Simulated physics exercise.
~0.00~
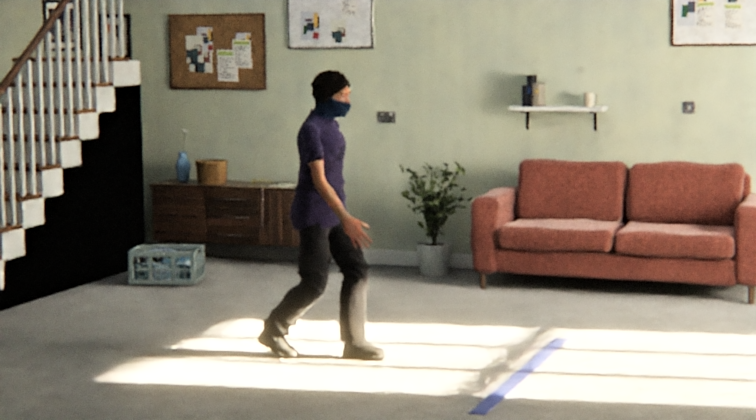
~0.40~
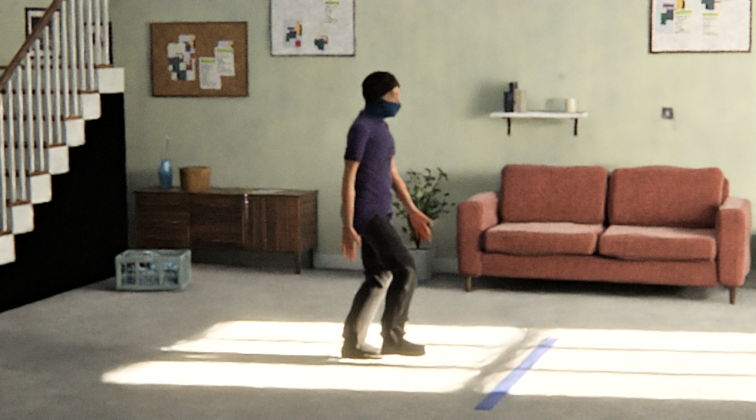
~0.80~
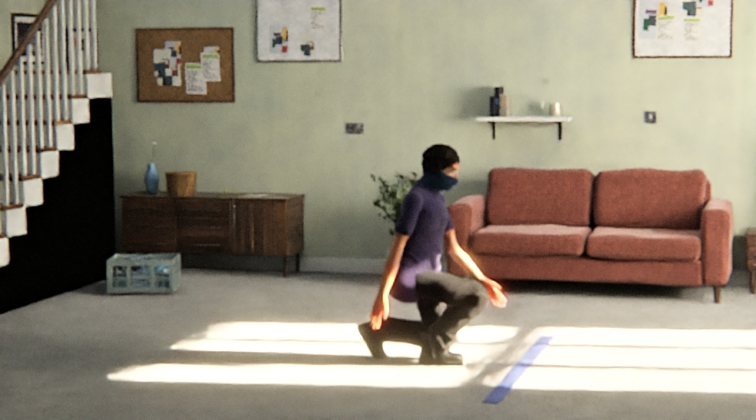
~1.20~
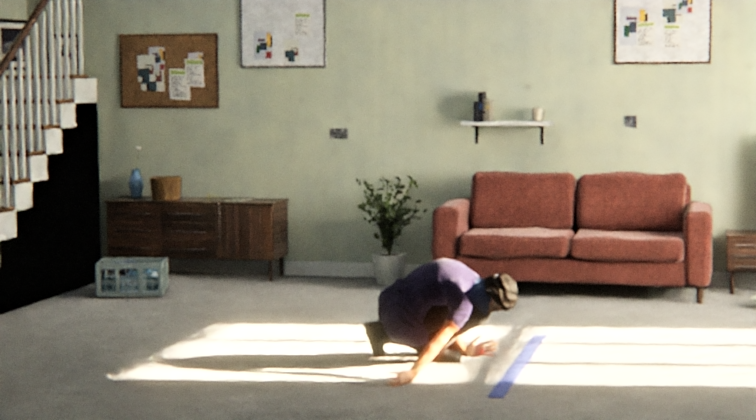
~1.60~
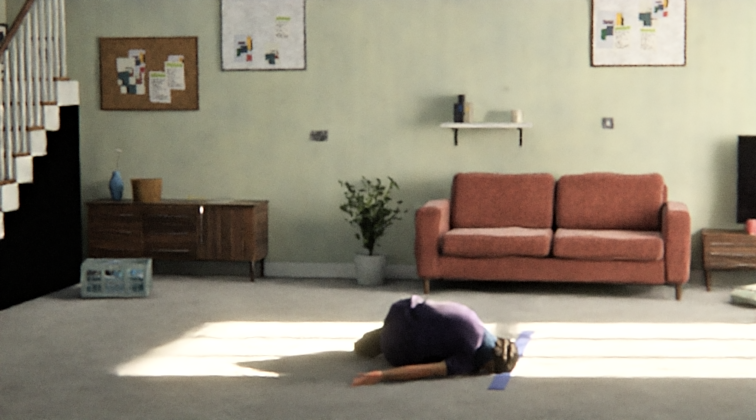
The clip opens on a sunlit living room with a staircase, a low wooden cabinet, a potted plant and a red sofa, as the view drifts slightly sideways. A person in a purple shirt, dark trousers and a dark face covering strides right, empty-handed, toward a blue strip on the floor. Their knees bend and they sink low, arms hanging out. They then fold forward, head dropping and one hand reaching the floor. The walker ends crumpled face down in the patch of sunlight, an arm stretched out on the floor, with hips, chest and head short of the strip.
